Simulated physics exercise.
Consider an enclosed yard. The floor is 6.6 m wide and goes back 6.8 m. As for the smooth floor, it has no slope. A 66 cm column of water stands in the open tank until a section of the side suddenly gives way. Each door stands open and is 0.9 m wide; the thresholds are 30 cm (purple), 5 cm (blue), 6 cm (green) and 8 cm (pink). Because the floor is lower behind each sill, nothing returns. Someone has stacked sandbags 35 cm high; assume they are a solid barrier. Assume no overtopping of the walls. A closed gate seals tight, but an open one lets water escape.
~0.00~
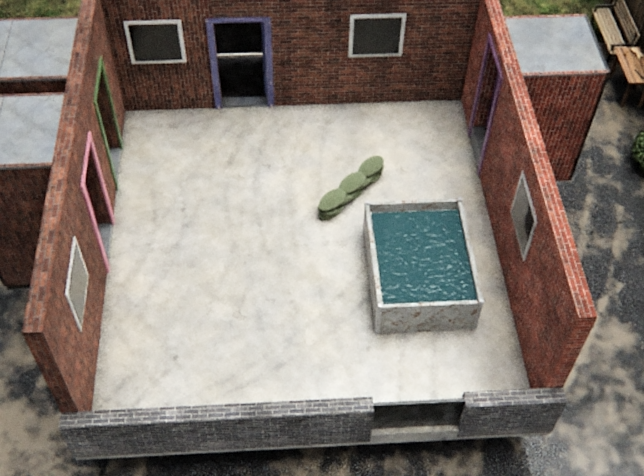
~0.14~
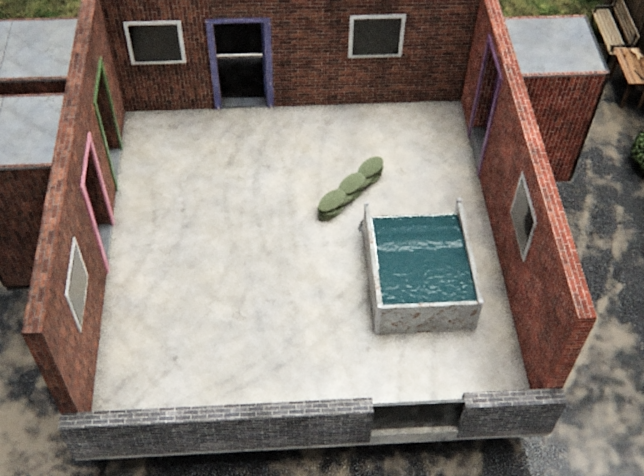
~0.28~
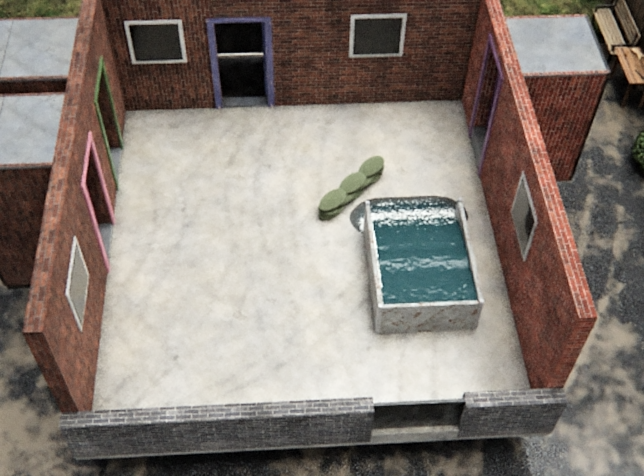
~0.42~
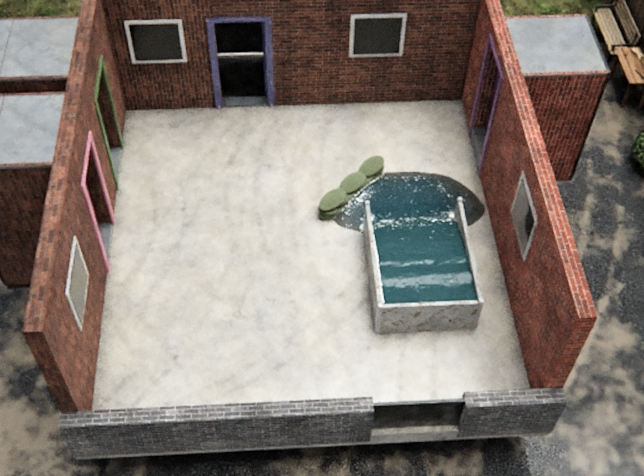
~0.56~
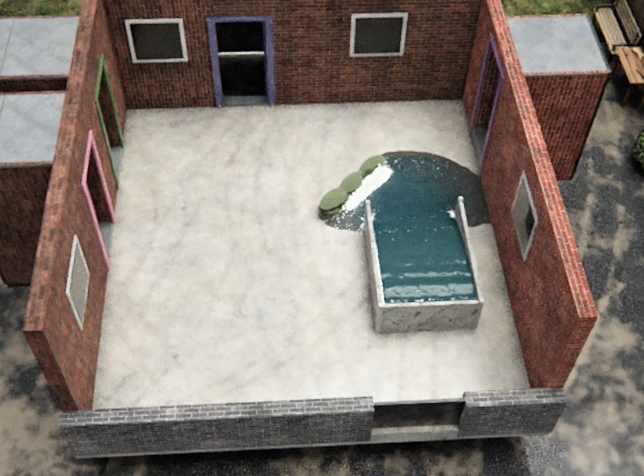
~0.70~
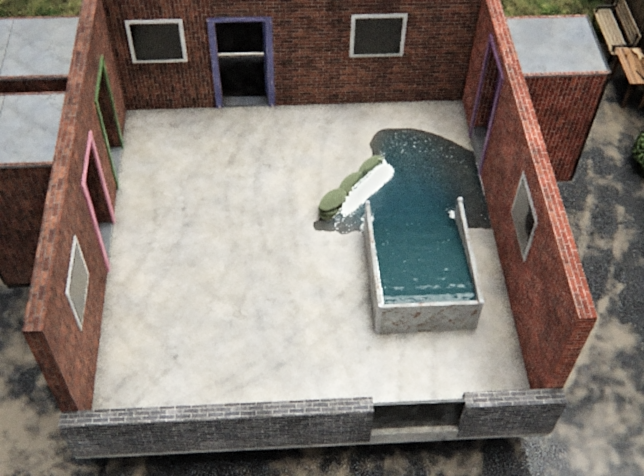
Water pours from the far side of an open tank and spreads around green sandbags.
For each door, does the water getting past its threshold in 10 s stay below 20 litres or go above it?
The purple door: Below 20 litres; the blue door: Below 20 litres; the green door: Above 20 litres; the pink door: Below 20 litres.
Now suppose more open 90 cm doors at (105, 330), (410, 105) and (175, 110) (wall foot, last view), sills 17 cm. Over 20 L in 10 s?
Taking them in order, the first gets too little, the second enough and the third too little.
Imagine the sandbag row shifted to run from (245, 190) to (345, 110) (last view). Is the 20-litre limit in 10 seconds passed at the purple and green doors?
Well, the purple one ends up within bounds and the green one ends up within bounds.
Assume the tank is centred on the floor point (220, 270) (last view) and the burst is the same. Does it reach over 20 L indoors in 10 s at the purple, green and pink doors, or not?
Result - purple door does not exceed it, green door exceeds it, pink door does not exceed it.
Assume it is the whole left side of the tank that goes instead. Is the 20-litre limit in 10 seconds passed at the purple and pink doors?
Against that limit: Purple not over, pink over.
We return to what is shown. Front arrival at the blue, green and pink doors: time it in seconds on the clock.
Doors: Blue 2.4 s / green 4.5 s / pink 5.0 s.
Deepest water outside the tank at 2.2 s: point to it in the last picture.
About (449, 105).
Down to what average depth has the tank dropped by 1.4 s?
Average depth: About 32 cm.
After 1.4 s water covers 15 % of the floor and is deepest (40 cm) near (368, 190); purple door 15 cm at the sill, 0 L in, blue door not reached, green door not reached, pink door not reached.
After 2.2 s water covers 25 % of the floor and is deepest (46 cm) near (449, 105); purple door 26 cm at the sill, 0 L in, blue door not reached, green door not reached, pink door not reached.
After 3.5 s water covers 50 % of the floor and is deepest (25 cm) near (431, 105); purple door 23 cm at the sill, 0 L in, blue door 6 cm at the sill, 0 L in, green door not reached, pink door not reached.
After 6.0 s water covers 75 % of the floor and is deepest (15 cm) near (136, 114); purple door 9 cm at the sill, 1 L in, blue door 5 cm at the sill, 1 L in, green door 13 cm at the sill, 42 L in, pink door 9 cm at the sill, 0 L in.
After 10.0 s water covers 90 % of the floor and is deepest (10 cm) near (90, 433); purple door 4 cm at the sill, 1 L in, blue door 3 cm at the sill, 1 L in, green door 6 cm at the sill, 79 L in, pink door 5 cm at the sill, 1 L in.
